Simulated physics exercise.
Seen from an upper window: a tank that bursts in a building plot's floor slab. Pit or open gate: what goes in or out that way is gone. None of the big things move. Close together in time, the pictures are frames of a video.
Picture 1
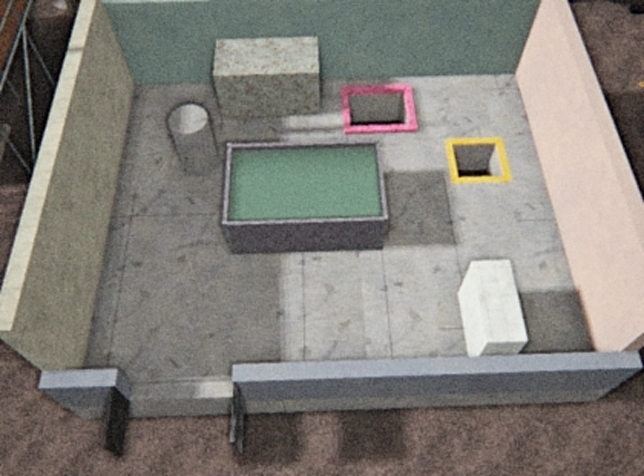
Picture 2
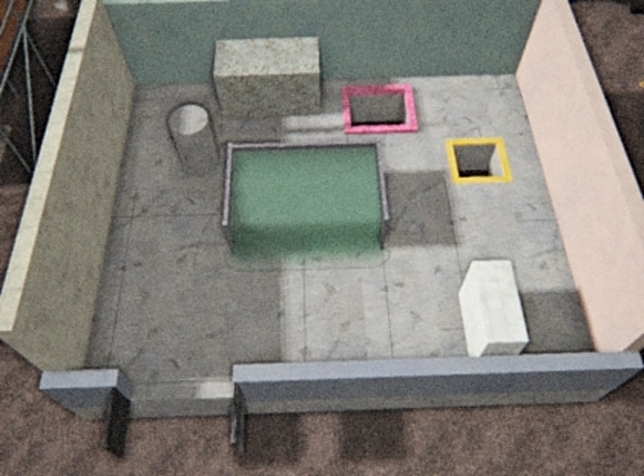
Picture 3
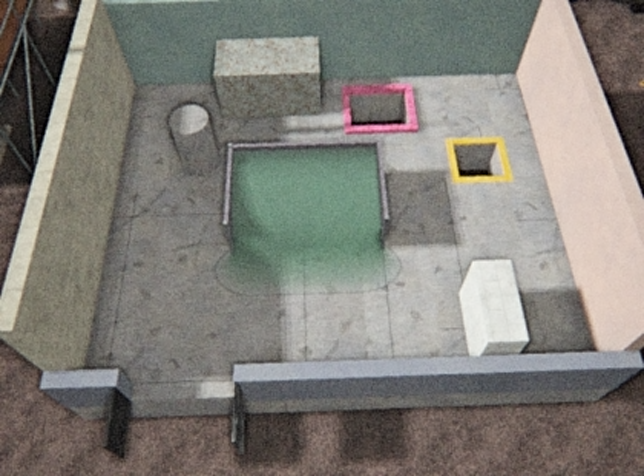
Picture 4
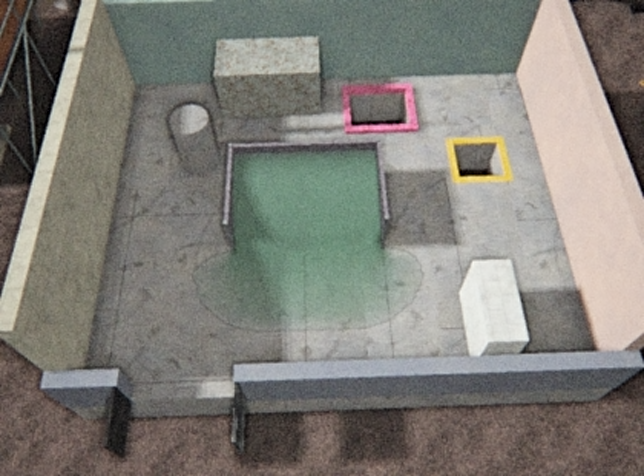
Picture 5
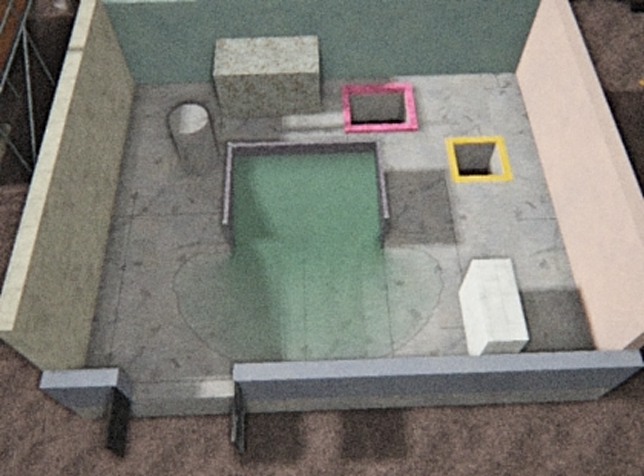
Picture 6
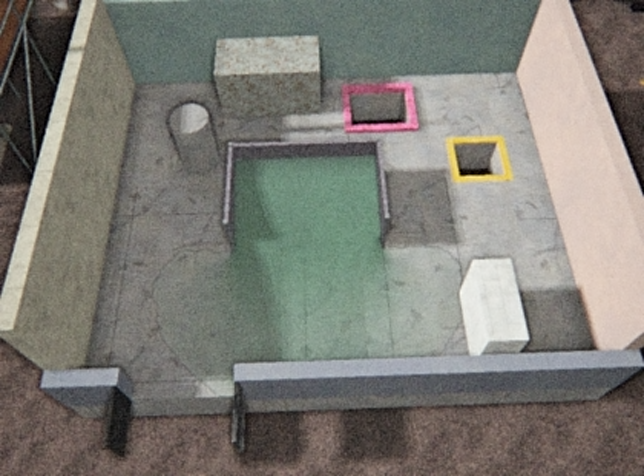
Green water pouring from the open front of a burst tank, spreading across the grey floor slab toward the low front wall.
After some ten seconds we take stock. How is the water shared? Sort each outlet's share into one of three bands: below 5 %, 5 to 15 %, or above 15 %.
Shares: The gate gets above 15 %; the pink pit gets below 5 %; the yellow pit gets 5 to 15 %.
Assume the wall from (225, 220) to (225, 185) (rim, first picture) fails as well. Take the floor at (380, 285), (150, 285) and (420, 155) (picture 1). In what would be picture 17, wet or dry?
In the order asked: Out of reach, sodden, out of reach.
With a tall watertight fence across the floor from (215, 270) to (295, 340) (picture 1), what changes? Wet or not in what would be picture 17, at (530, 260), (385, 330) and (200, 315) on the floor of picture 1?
Spared; swamped; swamped.
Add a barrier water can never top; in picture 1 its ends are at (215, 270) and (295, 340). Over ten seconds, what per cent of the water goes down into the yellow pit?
The yellow pit gets 15 per cent.
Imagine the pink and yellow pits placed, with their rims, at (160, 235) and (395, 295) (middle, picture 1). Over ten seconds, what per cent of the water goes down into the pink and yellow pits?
Pink 2 %; yellow 40 %.
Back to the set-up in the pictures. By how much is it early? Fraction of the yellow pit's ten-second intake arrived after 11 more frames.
Near 0 %, I'd say.
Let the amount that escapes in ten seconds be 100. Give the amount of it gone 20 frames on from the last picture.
About 45 per cent.
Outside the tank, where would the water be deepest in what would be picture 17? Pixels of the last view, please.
Deepest spot: Near (464, 360).
A moment on, water covers 30 % of the floor; the gate 3 %, the pink pit 0 %, the yellow pit 0 %.
Next, water covers 30 % of the floor; the gate 10 %, the pink pit 0 %, the yellow pit 0 %.
Then, water covers 60 % of the floor; the gate 15 %, the pink pit 0 %, the yellow pit 1 %.
Later, water covers 90 % of the floor; the gate 19 %, the pink pit 2 %, the yellow pit 5 %.
In the end, water covers 100 % of the floor; the gate 24 %, the pink pit 2 %, the yellow pit 11 %.
